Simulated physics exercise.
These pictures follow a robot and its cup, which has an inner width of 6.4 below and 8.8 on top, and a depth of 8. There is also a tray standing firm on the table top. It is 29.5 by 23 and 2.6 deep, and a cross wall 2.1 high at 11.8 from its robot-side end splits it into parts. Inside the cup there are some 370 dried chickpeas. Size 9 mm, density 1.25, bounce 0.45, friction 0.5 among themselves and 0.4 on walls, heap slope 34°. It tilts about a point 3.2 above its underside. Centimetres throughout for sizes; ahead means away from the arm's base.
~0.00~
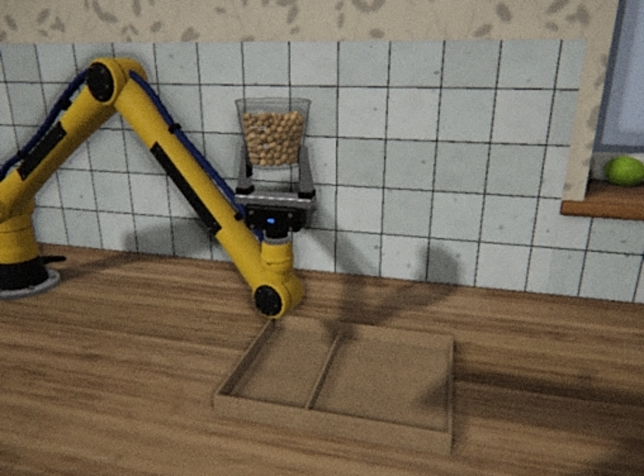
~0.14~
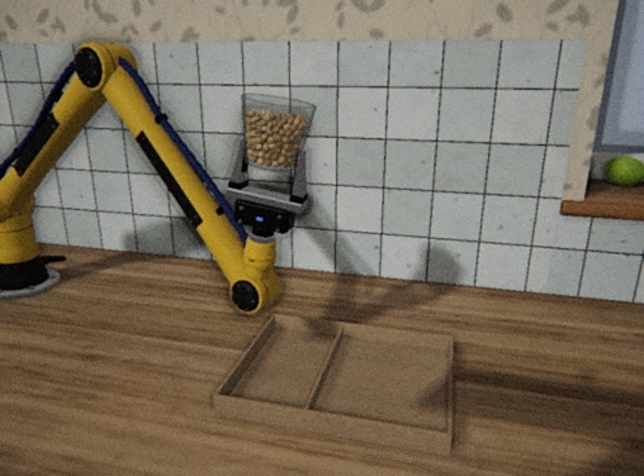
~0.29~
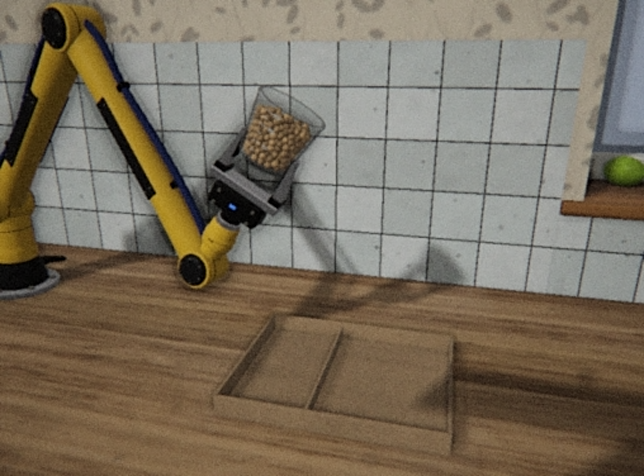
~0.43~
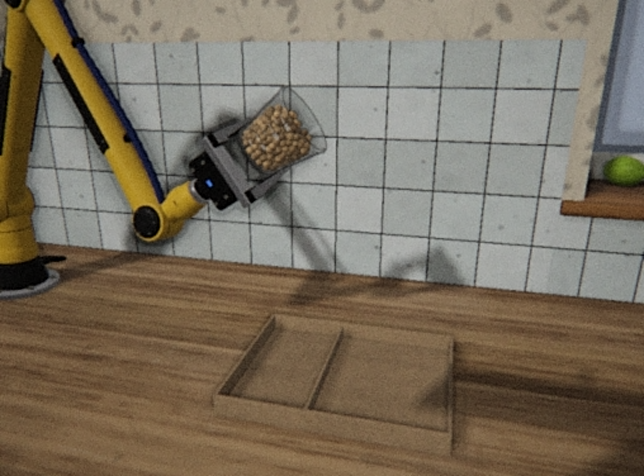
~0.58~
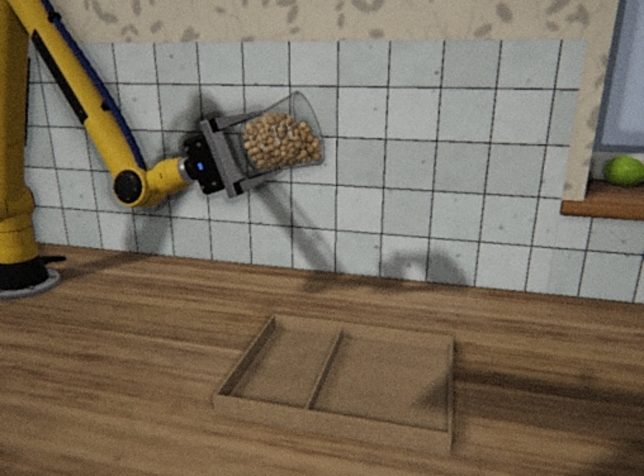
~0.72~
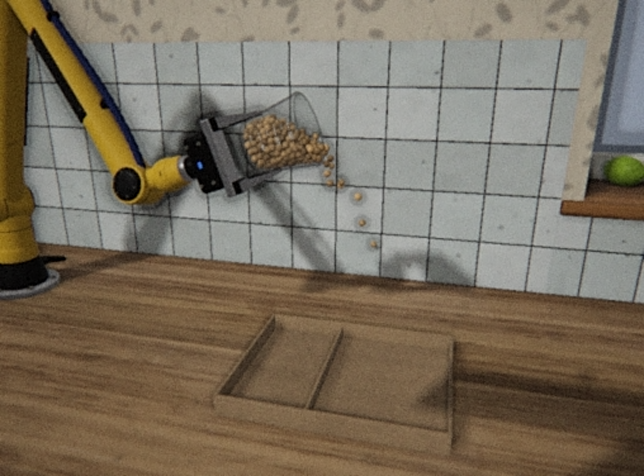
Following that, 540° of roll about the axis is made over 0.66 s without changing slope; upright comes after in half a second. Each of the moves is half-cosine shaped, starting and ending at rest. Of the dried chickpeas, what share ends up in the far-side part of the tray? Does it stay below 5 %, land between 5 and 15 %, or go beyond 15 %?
It goes beyond 15 %.
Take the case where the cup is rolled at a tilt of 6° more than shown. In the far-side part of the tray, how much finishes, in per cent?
Estimate: Some 40 %.
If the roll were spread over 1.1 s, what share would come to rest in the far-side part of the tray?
In that case around 35 percent.
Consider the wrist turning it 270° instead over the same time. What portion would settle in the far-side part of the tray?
Around 25 %.
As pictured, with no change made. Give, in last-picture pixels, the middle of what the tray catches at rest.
Near (389, 368).
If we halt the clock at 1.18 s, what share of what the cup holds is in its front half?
35 %.
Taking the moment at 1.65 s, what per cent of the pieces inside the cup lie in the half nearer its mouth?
I'd put it at some 40 per cent.
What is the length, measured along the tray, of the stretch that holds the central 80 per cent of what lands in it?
Spread length: Approx. 14 cm.
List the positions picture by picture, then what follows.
The first frame shows cup middle at (274, 134), upright; upper third of the load around (274, 123), from x 245 to 300, top at y 115; 369 in the cup.
The second frame shows cup middle at (275, 134), tipped 9°; upper third of the load around (273, 123), from x 250 to 305, top at y 115.
The third frame shows cup middle at (277, 135), tipped 32°; upper third of the load around (272, 124), from x 245 to 310, top at y 110.
The fourth frame shows cup middle at (279, 137), tipped 56°; upper third of the load around (276, 124), from x 245 to 310, top at y 110.
The fifth frame shows cup middle at (280, 139), tipped 70°; upper third of the load around (275, 128), from x 245 to 315, top at y 115.
The sixth frame shows cup middle at (280, 139), tipped 71°; upper third of the load around (272, 132), from x 245 to 375, top at y 115; 360 in the cup, 9 in flight or on a rim.
By 1.18 s, tipped 71°, highest piece 39 above the table; 305 in the cup, 28 in the far-side part, 4 in the robot-side part, 1 on the table or floor, 31 in flight or on a rim.
By 1.65 s, tipped 32°, highest piece 37 above the table; 277 in the cup, 75 in the far-side part, 5 in the robot-side part, 5 on the table or floor, 7 in flight or on a rim.
By 2.08 s, upright, highest piece 39 above the table; 277 in the cup, 81 in the far-side part, 6 on the table or floor, 5 in the robot-side part.
By 2.78 s, upright, highest piece 39 above the table; 277 in the cup, 81 in the far-side part, 6 on the table or floor, 5 in the robot-side part.
Final count, 277 in the cup, 81 in the far-side part, 6 on the table or floor, 5 in the robot-side part. That is 22 % in the far-side part of the tray.
